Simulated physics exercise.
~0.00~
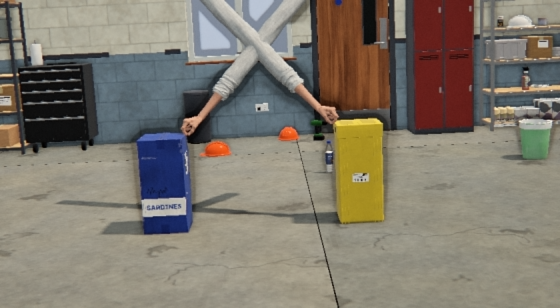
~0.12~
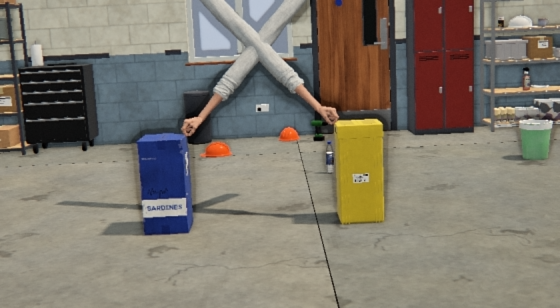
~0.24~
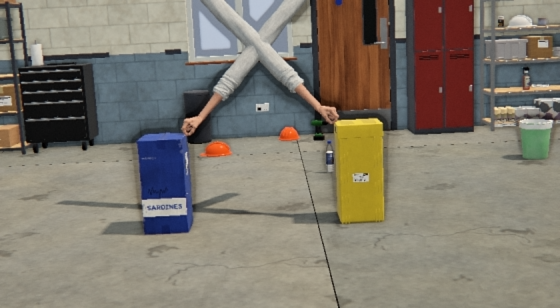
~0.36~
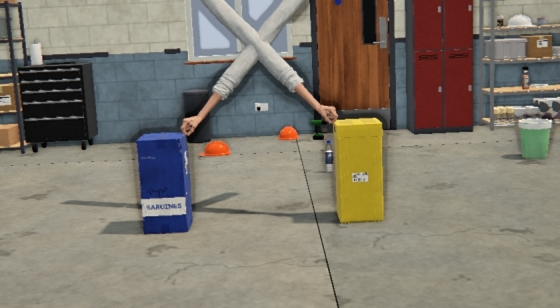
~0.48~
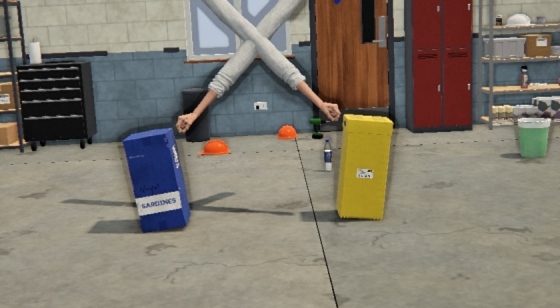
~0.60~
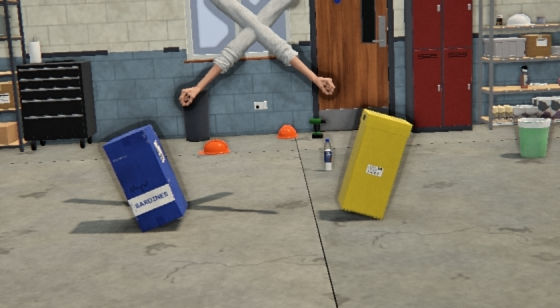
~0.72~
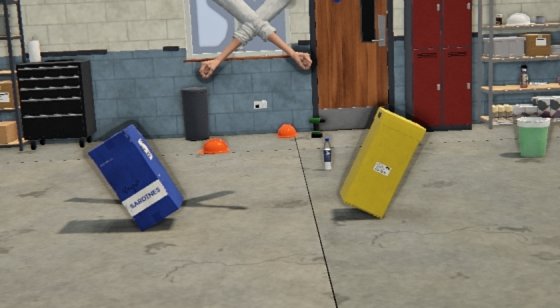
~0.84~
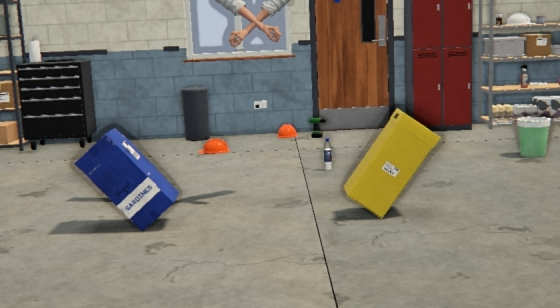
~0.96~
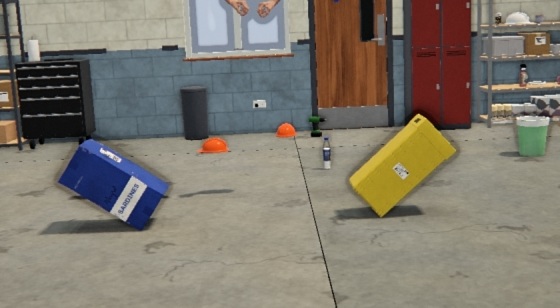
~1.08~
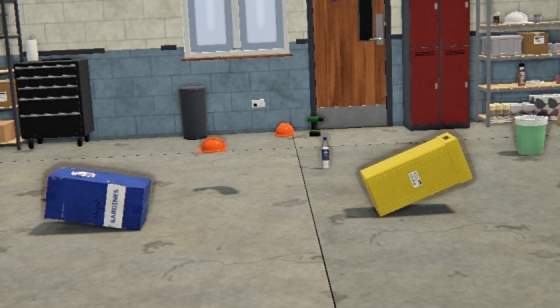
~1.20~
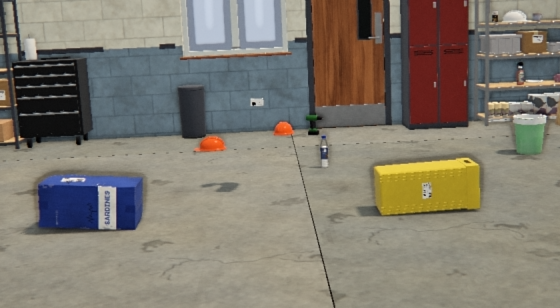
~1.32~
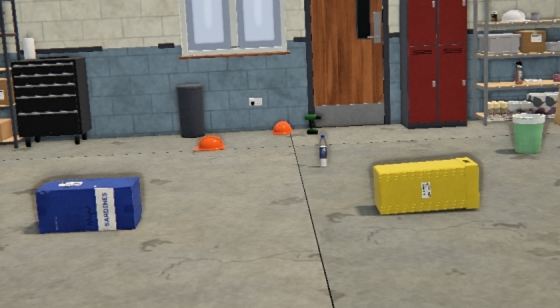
In a workshop with a concrete floor, a tool chest and red lockers along the back wall, a tall blue box and a tall yellow box stand upright. A pair of crossed arms in pale sleeves reaches down, a hand at the top of each. The hands shove the boxes outward, then let go and draw back up out of view. The blue box tips to the left while the yellow one tips to the right, each leaning farther and farther. Both topple over and end lying still on their sides, well apart on the floor.
